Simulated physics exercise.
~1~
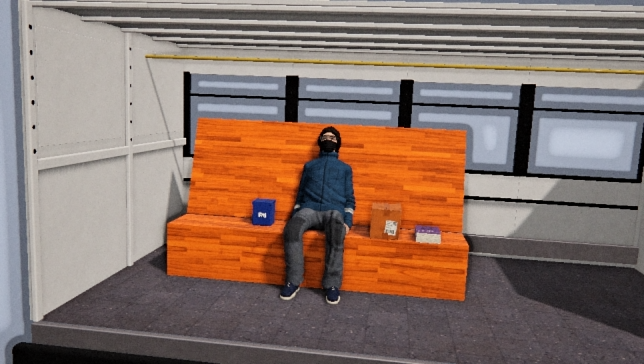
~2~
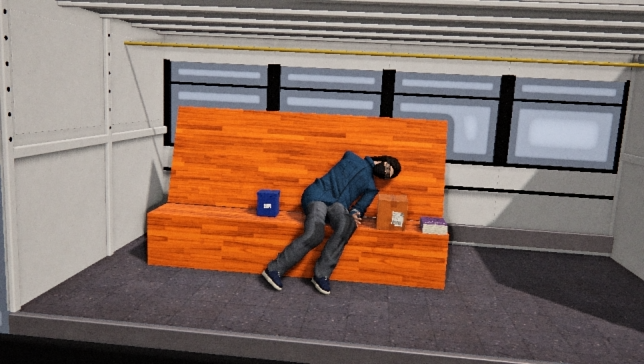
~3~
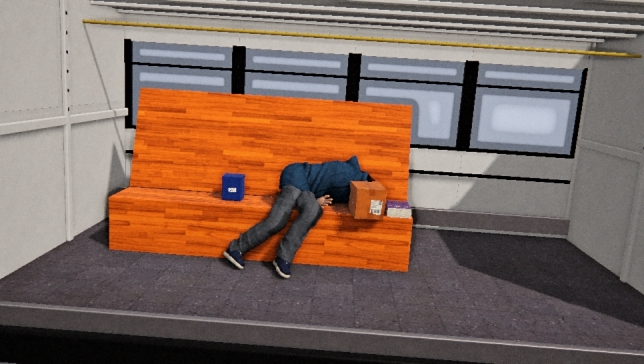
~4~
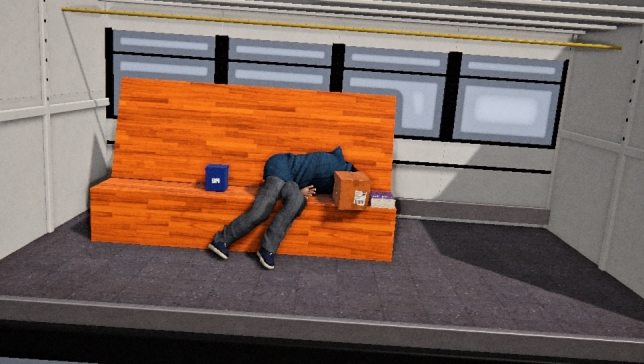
Inside a rail car, a person in a blue top, grey trousers and a dark face covering sits slumped against an orange wooden bench beneath a row of windows. A blue tub rests to the left, with an orange holdall and a purple folder to the right. The sleeper tips sideways to the right, head dropping toward the holdall while the legs slant left. The torso then sinks almost flat along the seat, the head hidden behind the holdall, as the view pans slightly right. At the end, the sleeper lies still, hips on the seat, and all three items remain on the bench.
